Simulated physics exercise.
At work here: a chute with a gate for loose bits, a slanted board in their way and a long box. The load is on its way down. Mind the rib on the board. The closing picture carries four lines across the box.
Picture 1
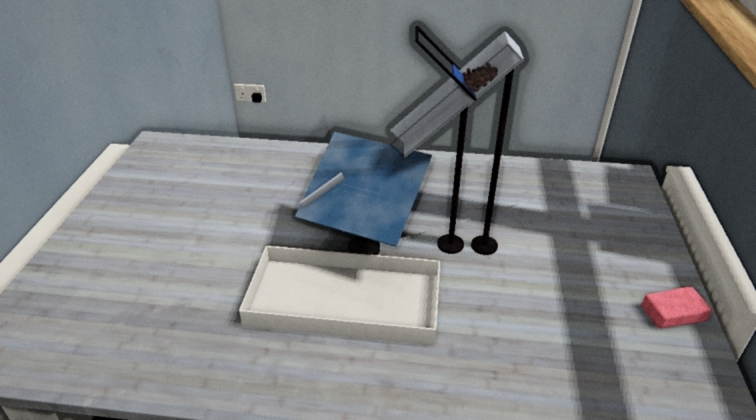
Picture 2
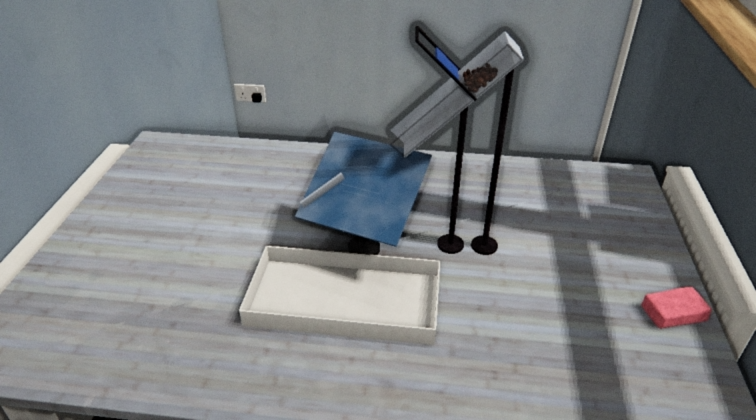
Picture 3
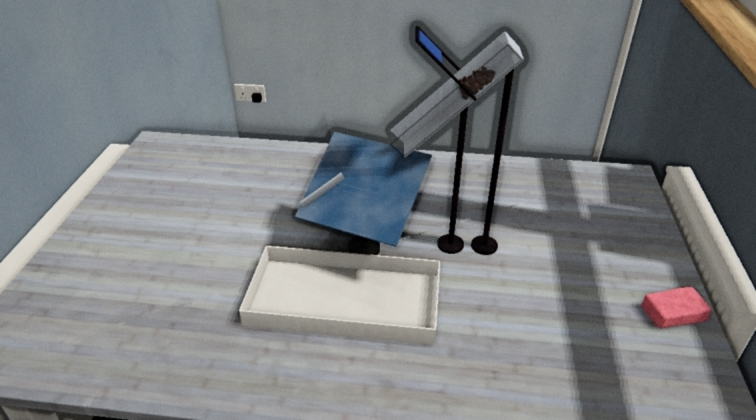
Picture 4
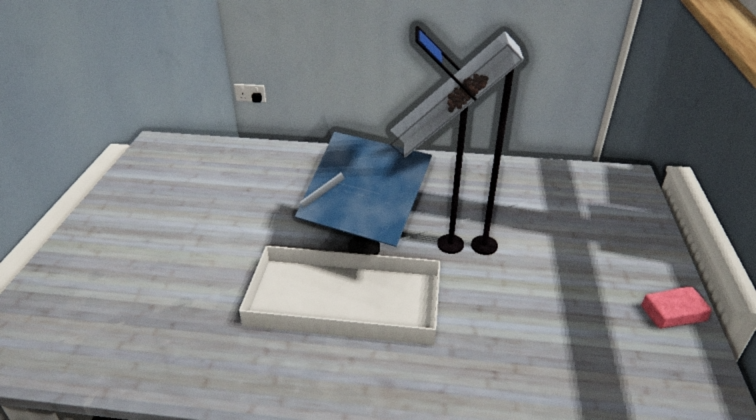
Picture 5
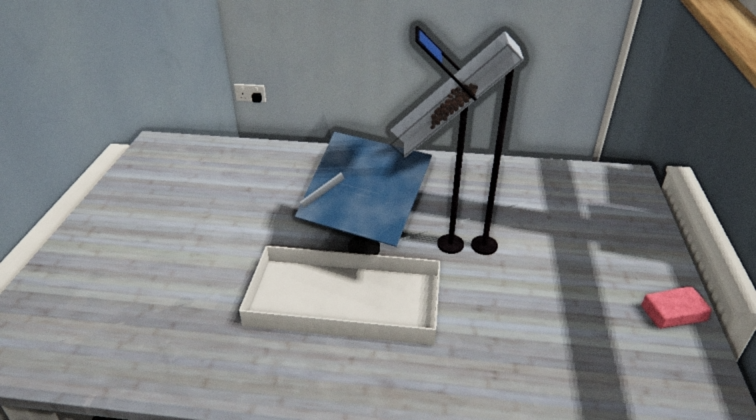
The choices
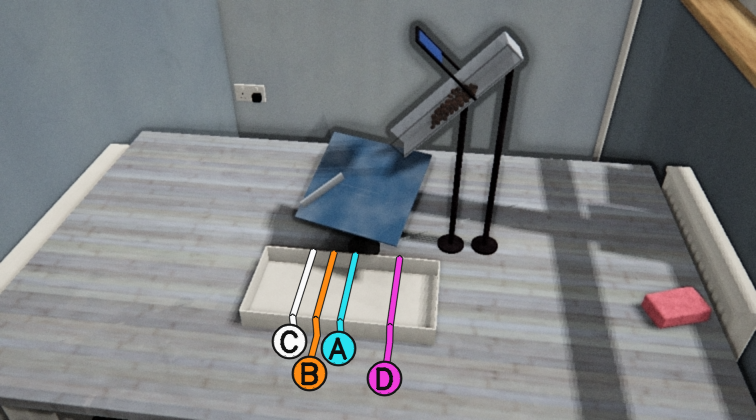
A blue gate slides up and back on a raised grey chute, and small brown chocolate drops slide down the chute to the left, above a tilted blue board and an empty white box on a wooden table.
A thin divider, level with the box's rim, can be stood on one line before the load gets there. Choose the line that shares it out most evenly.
Go for C.
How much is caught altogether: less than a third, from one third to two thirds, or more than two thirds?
More than two thirds.
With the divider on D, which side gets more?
The left side.
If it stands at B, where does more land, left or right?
More lands on the left.
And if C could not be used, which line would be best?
Here it is line B.
On the marked copy, line A crosses the front rim at (340, 320); line B crosses the front rim at (315, 318); line C crosses the front rim at (292, 315); line D crosses the front rim at (390, 325).
Choosing A, of what is caught, all on the left of the divider, none on the right.
Choosing B, of what is caught, most on the left of the divider, a small part on the right.
Choosing C, of what is caught, about half on the left of the divider, about half on the right.
Choosing D, of what is caught, all on the left of the divider, none on the right.
